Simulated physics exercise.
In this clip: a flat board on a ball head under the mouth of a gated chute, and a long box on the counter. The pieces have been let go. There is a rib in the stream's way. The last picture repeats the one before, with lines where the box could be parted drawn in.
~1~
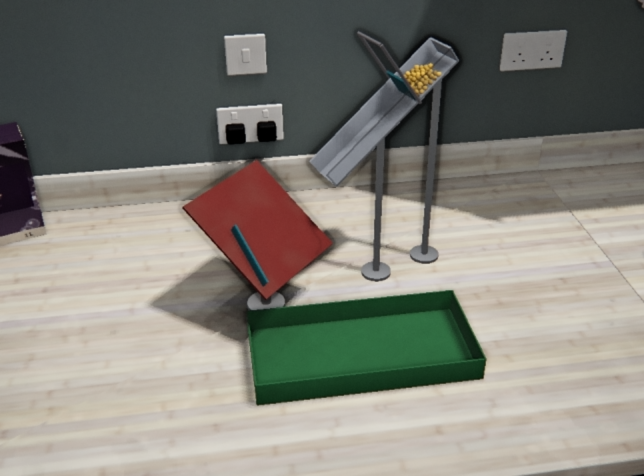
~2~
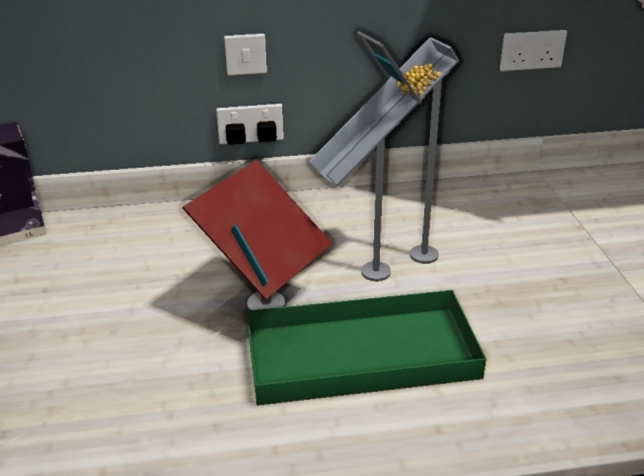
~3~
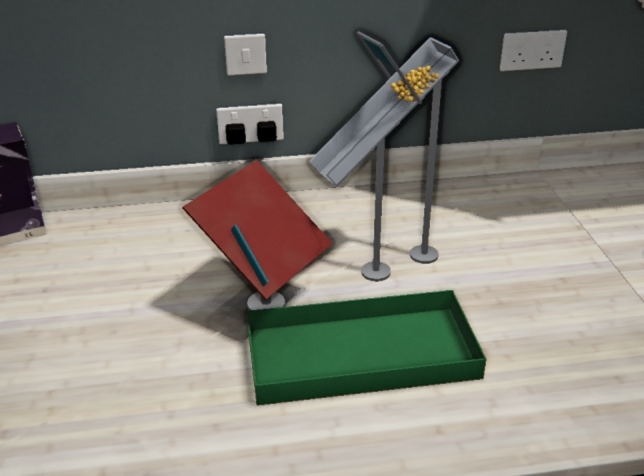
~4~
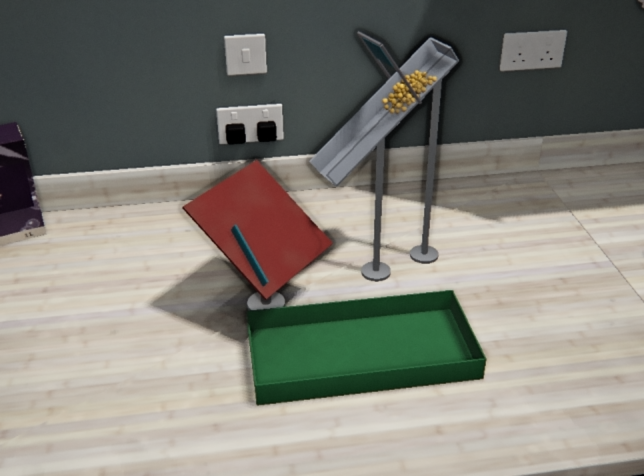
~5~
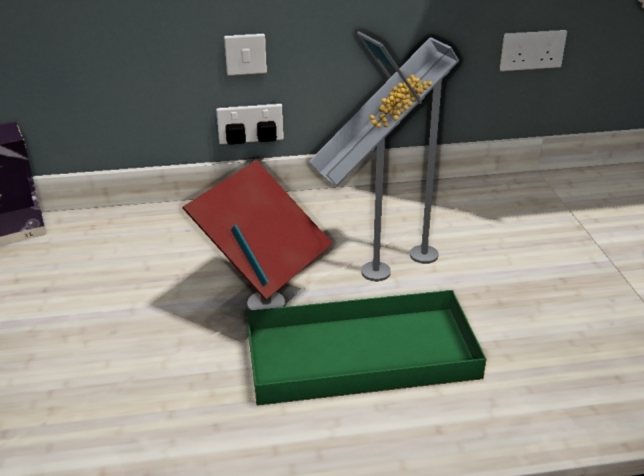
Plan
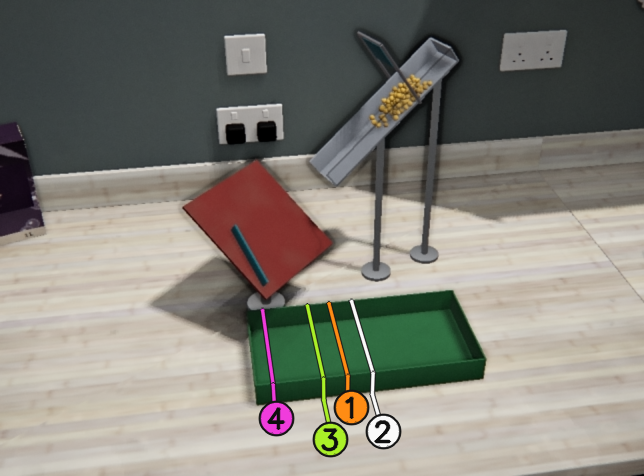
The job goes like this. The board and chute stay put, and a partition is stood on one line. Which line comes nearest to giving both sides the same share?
Use line 3.
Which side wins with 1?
More lands on the left.
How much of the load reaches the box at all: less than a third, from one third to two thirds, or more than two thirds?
About that: More than two thirds.
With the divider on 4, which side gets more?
More lands on the right.
On the marked copy, line 1 crosses the front rim at (347, 375); line 2 crosses the front rim at (372, 372); line 3 crosses the front rim at (323, 377); line 4 crosses the front rim at (273, 383).
Choosing 1, of what is caught, the bulk on the left of the divider, a small share on the right.
Choosing 2, of what is caught, all but a few on the left of the divider, only a few on the right.
Choosing 3, of what is caught, close to half on the left of the divider, close to half on the right.
Choosing 4, of what is caught, only a few on the left of the divider, all but a few on the right.
